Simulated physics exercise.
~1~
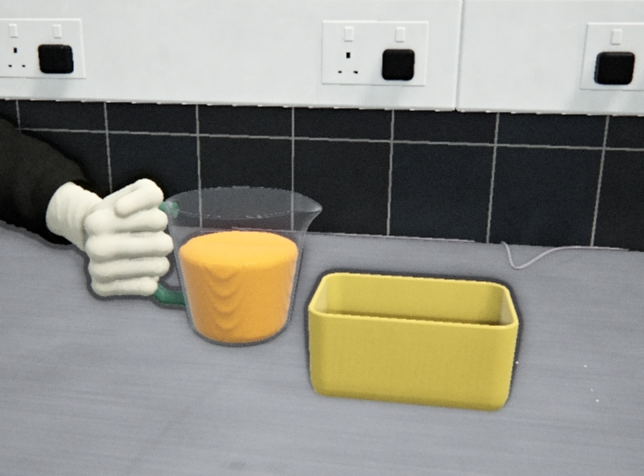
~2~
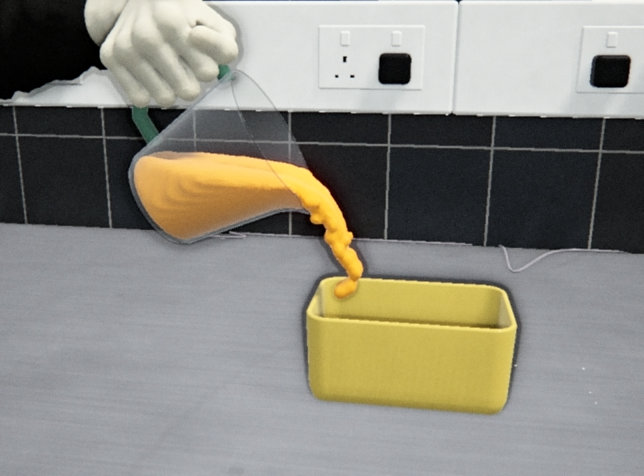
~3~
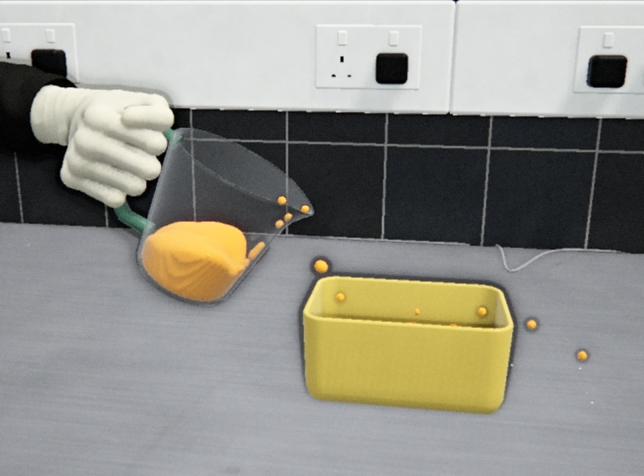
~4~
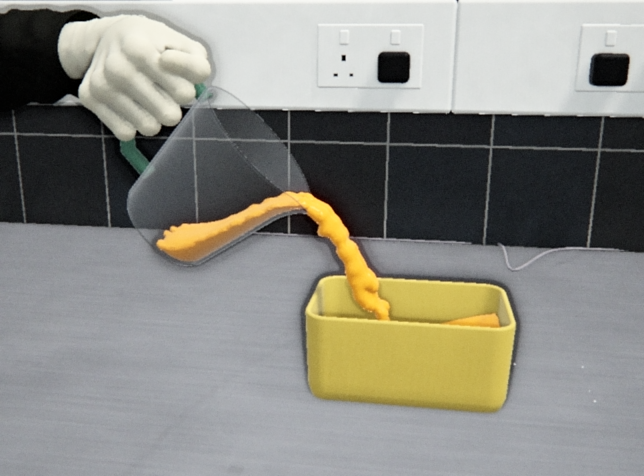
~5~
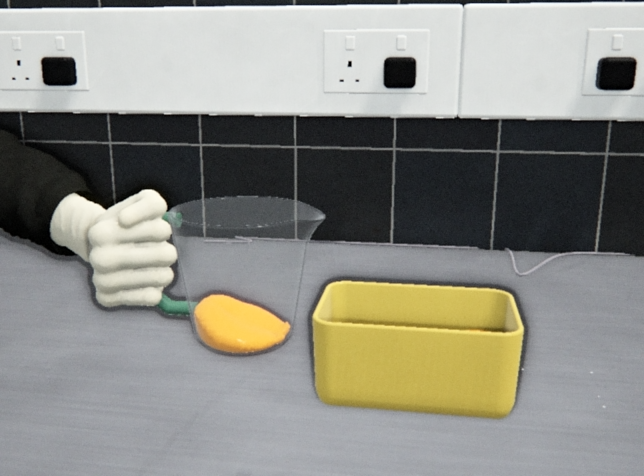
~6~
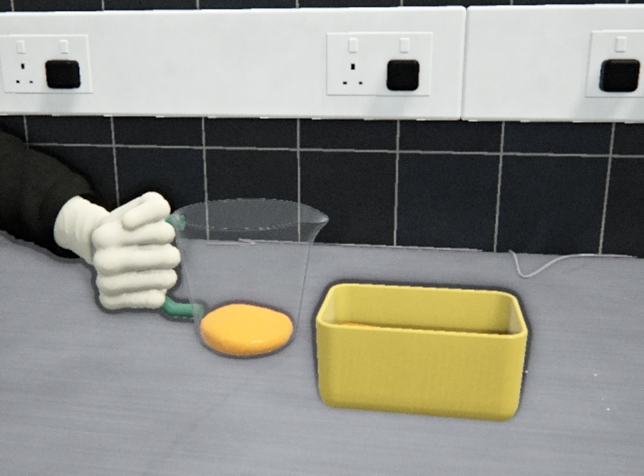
On a grey work surface below wall sockets, a white-gloved hand lifts and tips a clear jug, pouring orange liquid towards a yellow box, eases it back as droplets scatter, pours again into the box, then levels and lowers the jug with a little liquid left inside.
